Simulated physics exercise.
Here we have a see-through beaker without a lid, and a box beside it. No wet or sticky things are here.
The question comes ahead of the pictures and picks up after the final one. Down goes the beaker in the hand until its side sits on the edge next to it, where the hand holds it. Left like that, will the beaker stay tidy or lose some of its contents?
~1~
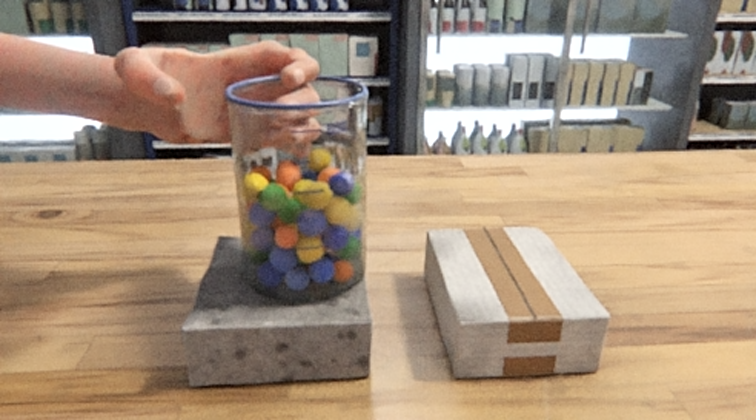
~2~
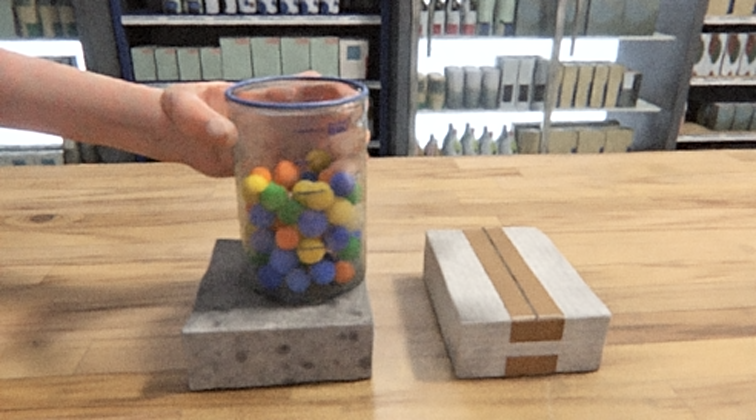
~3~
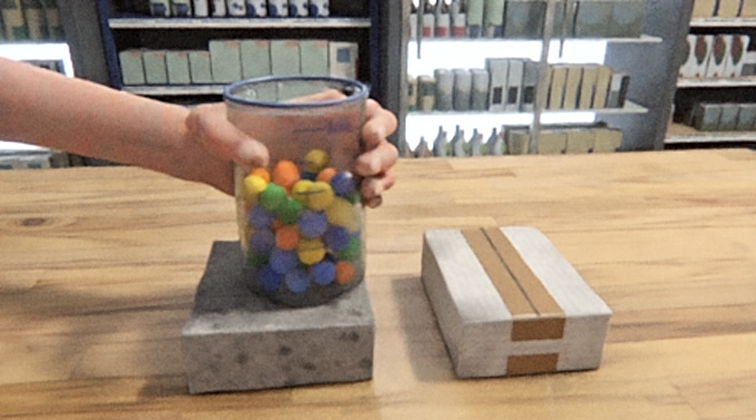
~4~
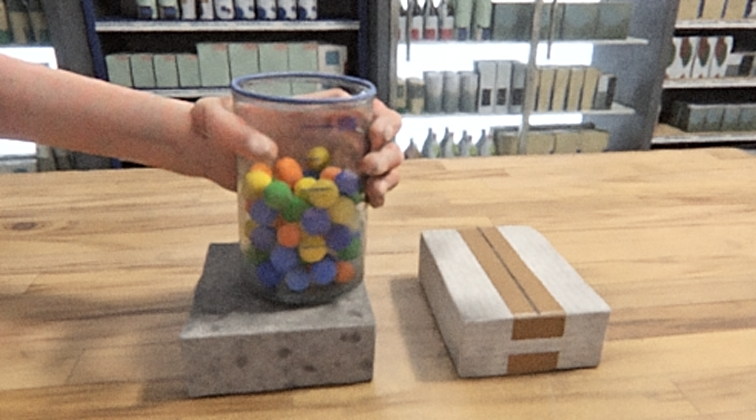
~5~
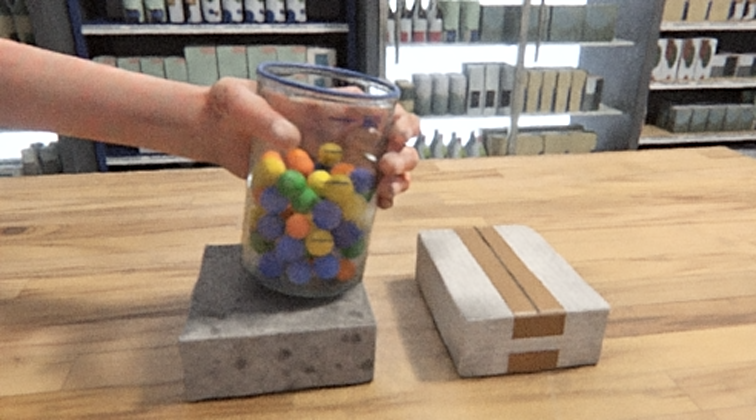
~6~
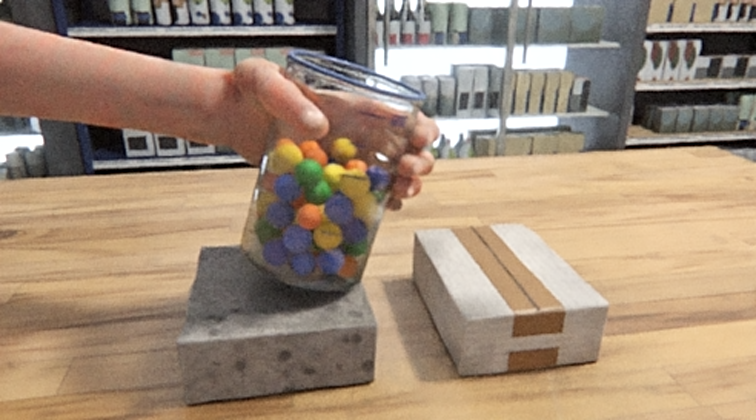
It's going to lose some at that tilt.
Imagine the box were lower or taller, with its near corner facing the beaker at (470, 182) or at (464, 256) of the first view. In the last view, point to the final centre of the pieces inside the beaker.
Roughly at (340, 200) for the first height, and roughly at (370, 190) for the second.
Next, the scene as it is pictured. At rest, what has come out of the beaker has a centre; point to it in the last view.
The middle ends up near (747, 278) in the last picture.
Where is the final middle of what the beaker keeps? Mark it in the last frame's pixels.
Somewhere about (438, 242).
Then, 0.66 s after the last picture, the beaker leans 54°; everything is still inside.
Then, 1.24 s after the last picture, the beaker leans 86°; everything is still inside.
Then, 1.73 s after the last picture, the beaker rests on the box at 91°; about a quarter of the gumballs out of it.
By the end, the beaker rests on the box at 91°; about half of the gumballs out of it.
